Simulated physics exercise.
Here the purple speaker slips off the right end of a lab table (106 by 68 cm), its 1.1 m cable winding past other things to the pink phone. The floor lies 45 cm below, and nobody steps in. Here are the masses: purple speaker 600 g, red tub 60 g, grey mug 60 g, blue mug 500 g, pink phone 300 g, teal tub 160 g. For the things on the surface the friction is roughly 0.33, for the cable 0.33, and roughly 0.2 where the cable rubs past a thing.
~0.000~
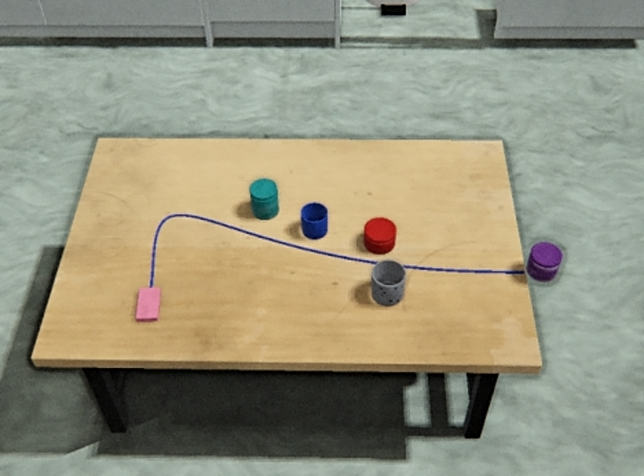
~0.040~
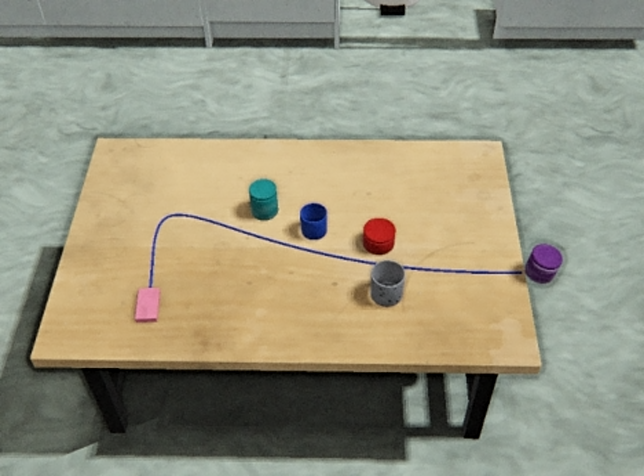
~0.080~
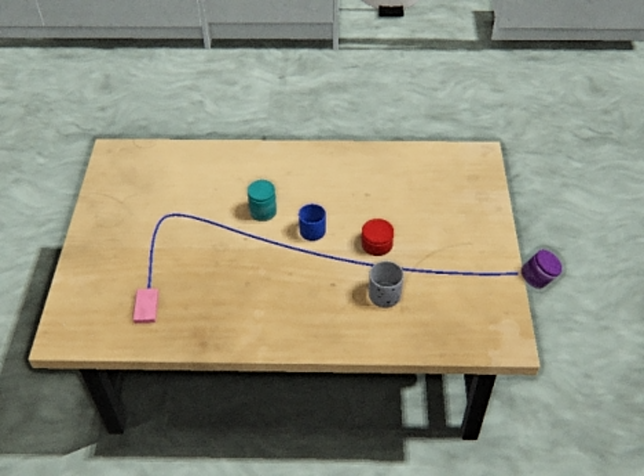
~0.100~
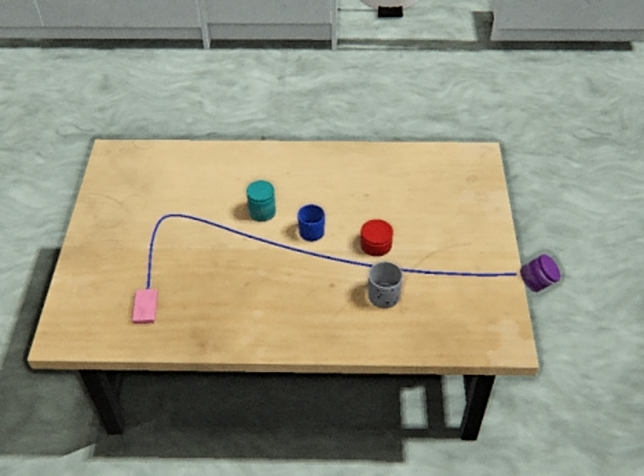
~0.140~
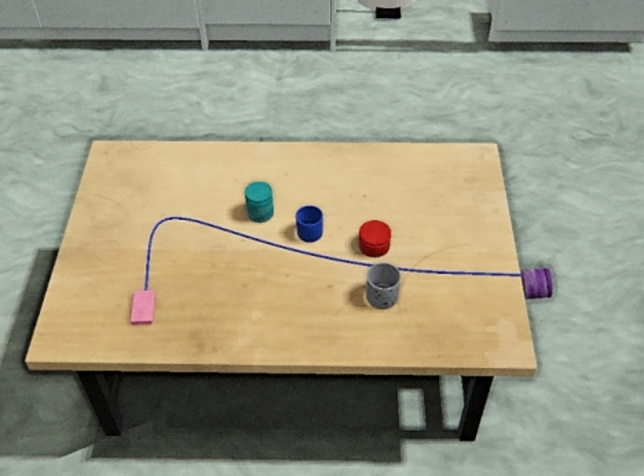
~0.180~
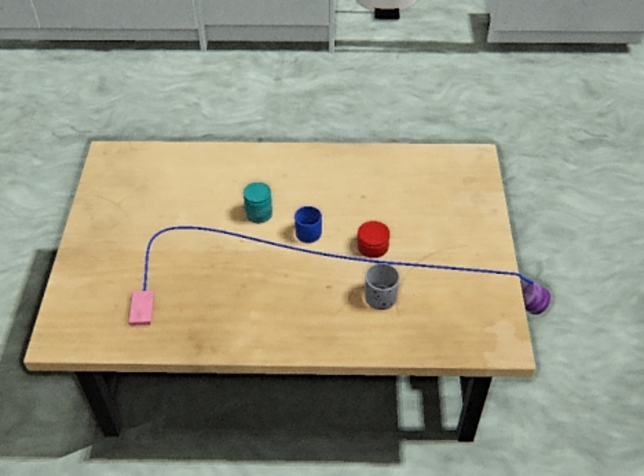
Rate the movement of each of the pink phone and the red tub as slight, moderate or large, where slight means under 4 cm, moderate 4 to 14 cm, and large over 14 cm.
Ratings - pink phone: Large; red tub: Slight.
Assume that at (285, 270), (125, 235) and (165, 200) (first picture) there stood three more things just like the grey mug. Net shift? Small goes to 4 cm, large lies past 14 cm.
Big, slight, then slight.
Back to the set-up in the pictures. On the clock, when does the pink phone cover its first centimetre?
Pink phone at about 0.32 s on the clock.
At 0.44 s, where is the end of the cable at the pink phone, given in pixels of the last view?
Estimated pixel: (238, 314).
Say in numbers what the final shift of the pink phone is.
Net shift for the pink phone is 50 cm.
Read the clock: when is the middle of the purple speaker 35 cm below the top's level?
Around 0.34 seconds on the clock.
At 0.4 s, the cable's tail end at (238, 314); pink phone 17 cm off its start, grey mug 6 cm off its start, purple speaker over the edge.
At 0.7 s, the cable's tail end at (352, 308); pink phone 42 cm off its start, grey mug 8 cm off its start, purple speaker over the edge.
At 0.9 s, the cable's tail end at (380, 306); pink phone 49 cm off its start at (365, 292), grey mug 8 cm off its start at (401, 305), purple speaker over the edge.
At 1.2 s, the cable's tail end at (380, 306); pink phone 49 cm off its start, grey mug 8 cm off its start, purple speaker over the edge.
At 2.4 s, the cable's tail end at (380, 306); pink phone 49 cm off its start at (365, 292), red tub 0 cm off its start at (374, 232), grey mug 8 cm off its start at (401, 305), purple speaker over the edge.
